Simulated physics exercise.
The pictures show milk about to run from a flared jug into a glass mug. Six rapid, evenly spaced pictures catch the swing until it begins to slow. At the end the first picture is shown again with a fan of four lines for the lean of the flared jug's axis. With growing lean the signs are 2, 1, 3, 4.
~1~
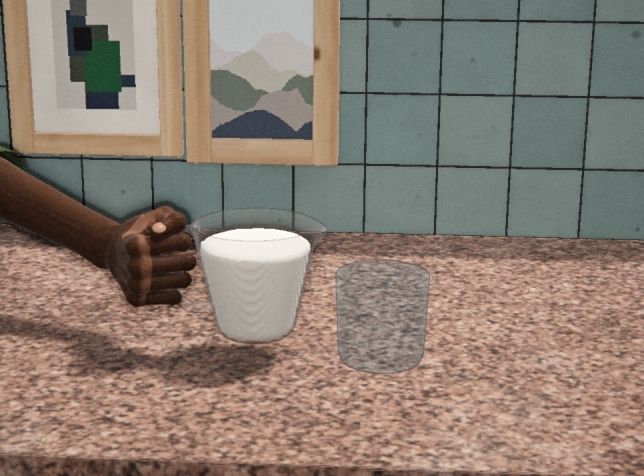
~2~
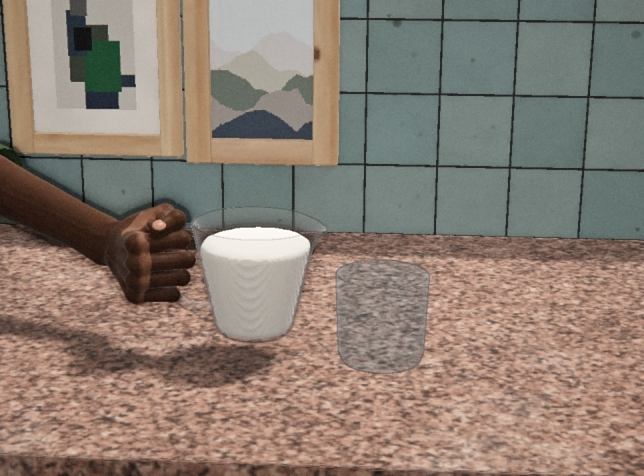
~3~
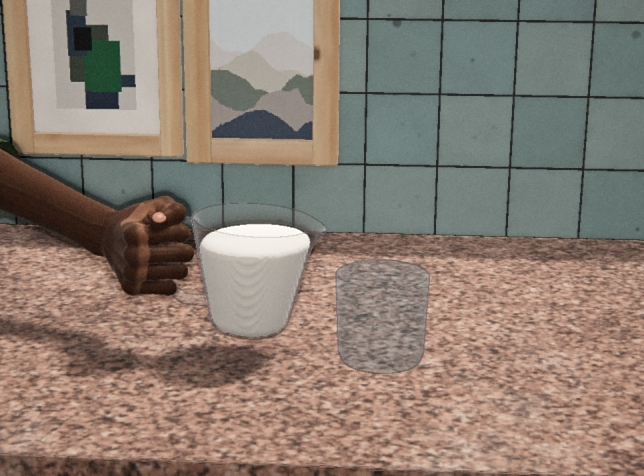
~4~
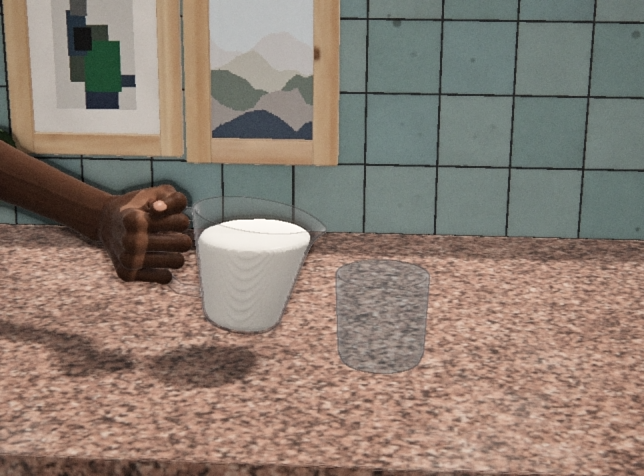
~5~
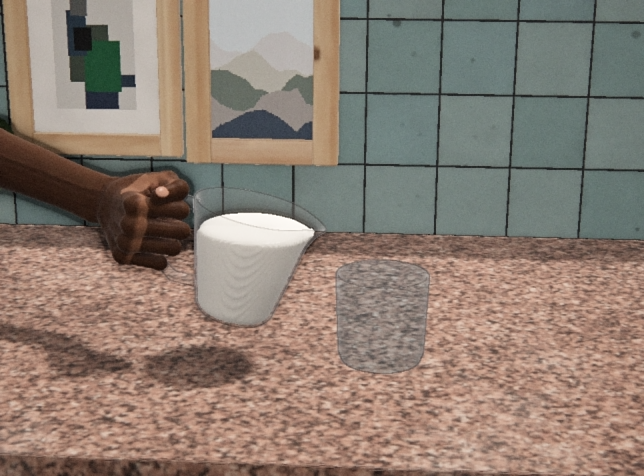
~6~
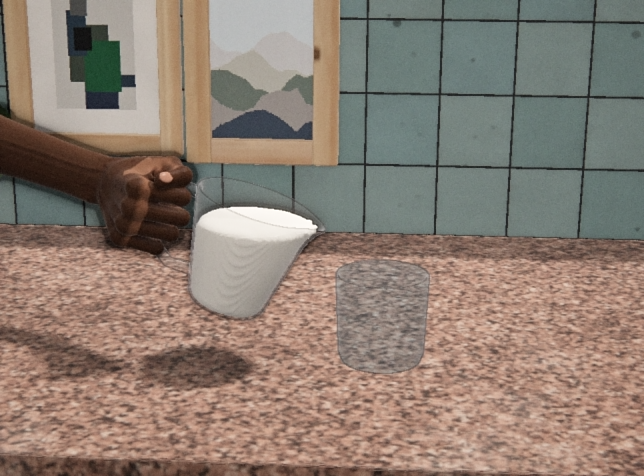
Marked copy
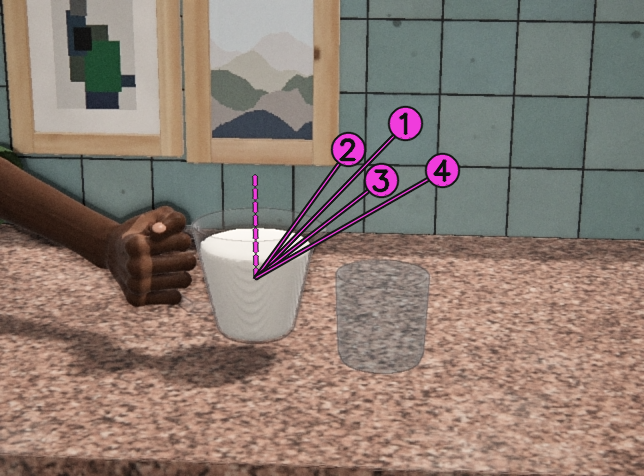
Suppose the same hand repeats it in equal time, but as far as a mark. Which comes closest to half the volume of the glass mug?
I would pick mark 3.
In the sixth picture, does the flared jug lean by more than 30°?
No, it does not.
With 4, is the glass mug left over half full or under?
Over half.
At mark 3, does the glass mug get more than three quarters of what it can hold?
No.
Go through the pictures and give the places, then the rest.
In the first picture, upright, lip at (326, 229); rim of the glass mug round (383, 273); nothing has left yet.
In the second picture, upright, lip at (326, 229); nothing has left yet.
In the third picture, tipped about 4°, lip at (325, 229); nothing has left yet.
In the fourth picture, tipped about 8°, lip at (325, 229); nothing has left yet.
In the fifth picture, tipped about 13°, lip at (325, 229); nothing has left yet.
In the sixth picture, tipped about 18°, lip at (324, 229); nothing has left yet.
On the marked copy, 1 at (393, 136); 2 at (338, 163); 3 at (368, 191); 4 at (428, 179).
If 1 is chosen, the glass mug ends with about 33 % of what it can hold.
If 2 is chosen, the glass mug ends with about 19 % of what it can hold.
If 3 is chosen, the glass mug ends with about 48 % of what it can hold.
If 4 is chosen, the glass mug ends with about 66 % of what it can hold.
